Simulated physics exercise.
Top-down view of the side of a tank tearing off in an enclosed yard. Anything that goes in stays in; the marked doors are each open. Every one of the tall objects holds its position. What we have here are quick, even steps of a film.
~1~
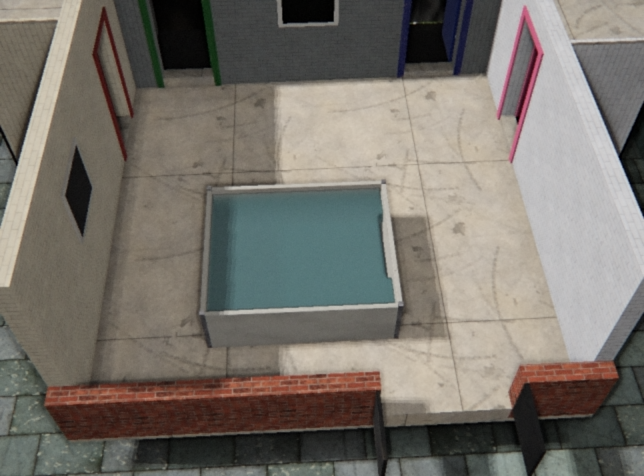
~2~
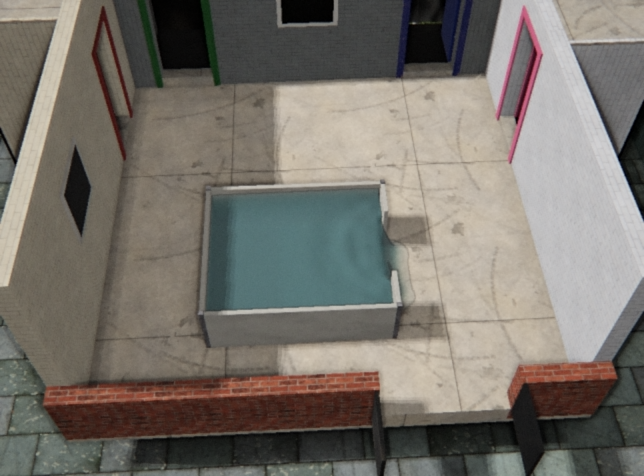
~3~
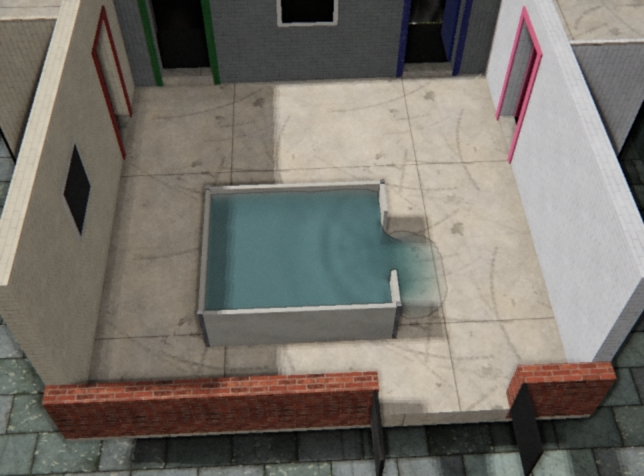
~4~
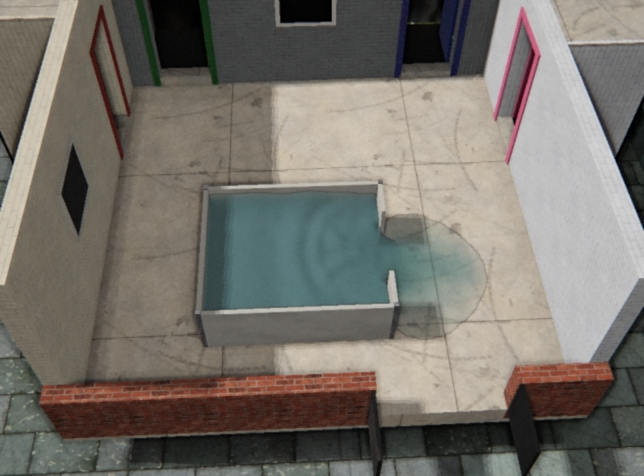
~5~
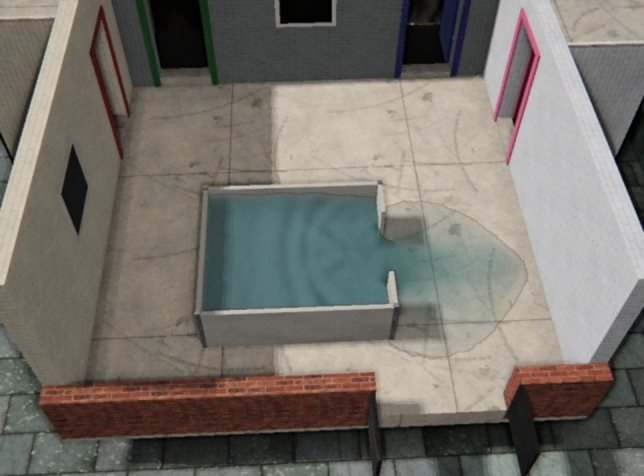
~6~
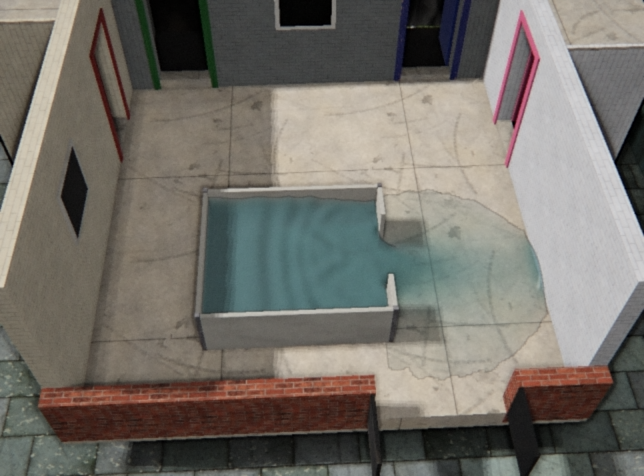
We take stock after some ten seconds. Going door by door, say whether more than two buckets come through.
As I see it, pink door: Inside the limit; blue door: Past the limit; green door: Inside the limit; red door: Past the limit.
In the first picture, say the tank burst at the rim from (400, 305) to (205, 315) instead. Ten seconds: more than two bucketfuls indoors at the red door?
In short: The red door floods.
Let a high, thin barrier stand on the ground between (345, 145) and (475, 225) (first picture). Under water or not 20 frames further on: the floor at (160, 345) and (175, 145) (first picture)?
Result, in order: Bone-dry / bone-dry.
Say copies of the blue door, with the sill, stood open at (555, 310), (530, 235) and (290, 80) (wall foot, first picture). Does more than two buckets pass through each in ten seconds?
First crosses the line, second crosses the line, third stays short of it.
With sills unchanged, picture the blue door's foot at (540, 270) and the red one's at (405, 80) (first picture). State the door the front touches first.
I'd say the blue-painted one is reached first.
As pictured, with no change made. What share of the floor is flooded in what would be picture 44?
I'd put it at roughly 80 per cent.
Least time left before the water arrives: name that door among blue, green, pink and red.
That's the pink one.
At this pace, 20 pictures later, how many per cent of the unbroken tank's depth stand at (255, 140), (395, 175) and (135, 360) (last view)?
Readings in order: Around 0, 2 and 0 %.
A moment on, water covers 20 % of the floor; the pink door not reached, the blue door not reached, the green door not reached, the red door not reached.
Next, water covers 25 % of the floor; the pink door wet at the sill, nothing in, the blue door not reached, the green door not reached, the red door not reached.
Then, water covers 45 % of the floor; the pink door wet at the sill, nothing in, the blue door over two buckets in, the green door not reached, the red door not reached.
Later, water covers 80 % of the floor; the pink door under two buckets in, the blue door far over two buckets in, the green door wet at the sill, nothing in, the red door wet at the sill, nothing in.
In the end, water covers 95 % of the floor; the pink door under two buckets in, the blue door far over two buckets in, the green door wet at the sill, nothing in, the red door over two buckets in.
